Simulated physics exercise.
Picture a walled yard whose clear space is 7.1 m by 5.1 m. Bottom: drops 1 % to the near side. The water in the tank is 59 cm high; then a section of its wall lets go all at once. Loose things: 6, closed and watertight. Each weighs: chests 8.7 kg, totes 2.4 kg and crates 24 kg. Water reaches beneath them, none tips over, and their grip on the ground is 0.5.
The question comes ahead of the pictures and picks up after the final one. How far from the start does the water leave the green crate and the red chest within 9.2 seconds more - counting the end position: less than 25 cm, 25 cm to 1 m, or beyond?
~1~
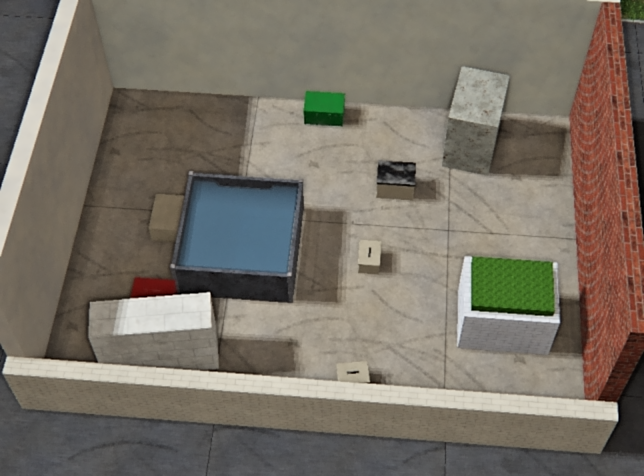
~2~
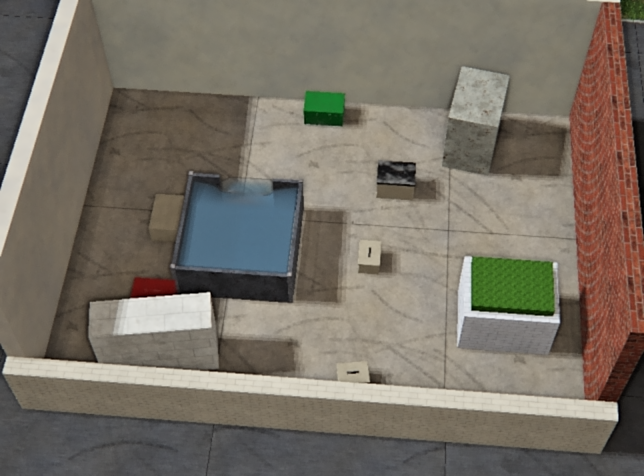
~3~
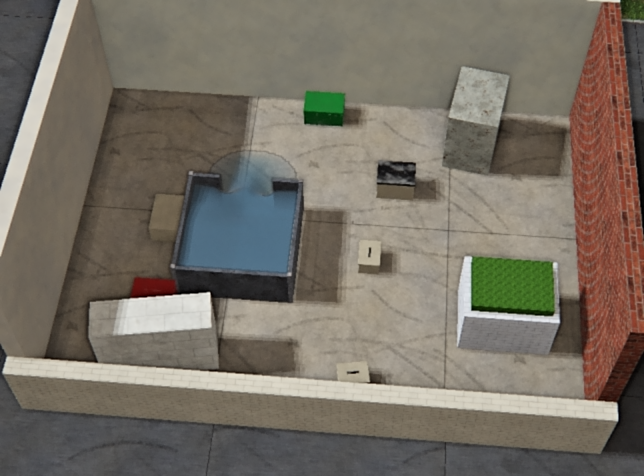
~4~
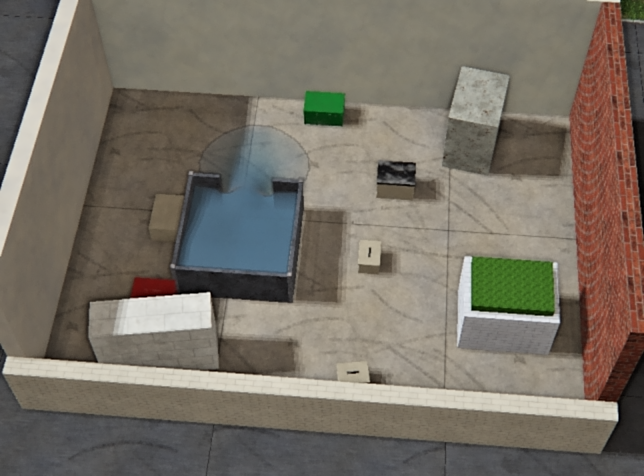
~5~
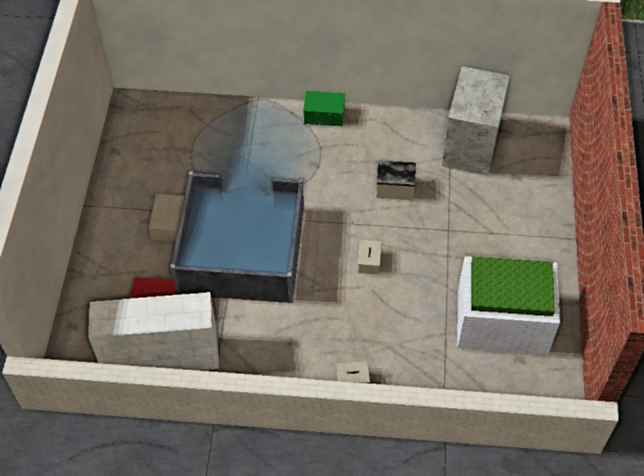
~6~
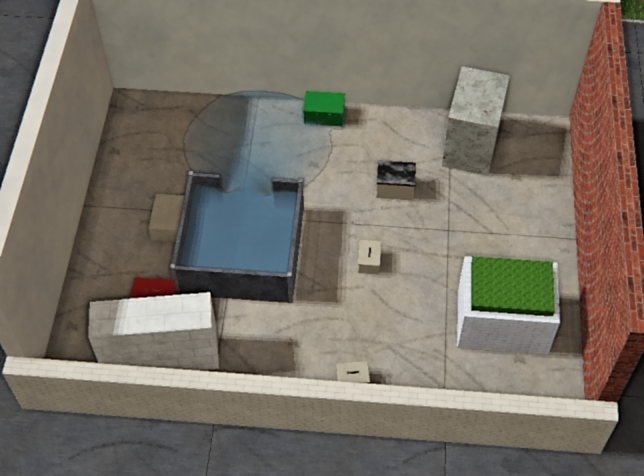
Well, the green crate goes a great distance, and as for the red chest, it goes a great distance.
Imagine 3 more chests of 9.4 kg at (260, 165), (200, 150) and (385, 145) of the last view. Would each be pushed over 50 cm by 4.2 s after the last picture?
Going through them in the order asked, they come out clear of the mark, clear of the mark and clear of the mark.
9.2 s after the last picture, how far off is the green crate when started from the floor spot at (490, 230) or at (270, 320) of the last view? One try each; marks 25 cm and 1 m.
Well, it scarcely moves on the first try and scarcely moves on the second.
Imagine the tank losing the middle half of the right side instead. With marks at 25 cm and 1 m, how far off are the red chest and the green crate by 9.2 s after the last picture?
In that situation the red chest stays about where it was, while the green crate stays about where it was.
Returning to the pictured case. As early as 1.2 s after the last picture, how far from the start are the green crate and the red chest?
Shifts by then: Around 80 and 0 cm.
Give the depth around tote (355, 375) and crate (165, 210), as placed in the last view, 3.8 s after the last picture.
Depths: Near 0 cm, then near 3 cm.
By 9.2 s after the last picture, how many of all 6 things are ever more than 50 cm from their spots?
By my tally, 3.
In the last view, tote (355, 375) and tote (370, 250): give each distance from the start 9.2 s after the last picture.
In turn: 30 cm, 5 cm.
Then, 1.2 s after the last picture the green crate is near (382, 101), 0.9 m from its start, aground; the red chest is near (152, 291), 0.0 m from its start, aground; 0 afloat.
Then, 3.8 s after the last picture the green crate is near (430, 122), 1.6 m from its start, afloat; the red chest is near (152, 291), 0.0 m from its start, aground; 1 afloat.
Then, 6.2 s after the last picture the green crate is near (418, 153), 1.7 m from its start, aground; the red chest is near (171, 303), 0.3 m from its start, aground; 0 afloat.
Then, 9.2 s after the last picture the green crate is near (418, 153), 1.7 m from its start, aground; the red chest is near (278, 330), 1.8 m from its start, afloat; 2 afloat.
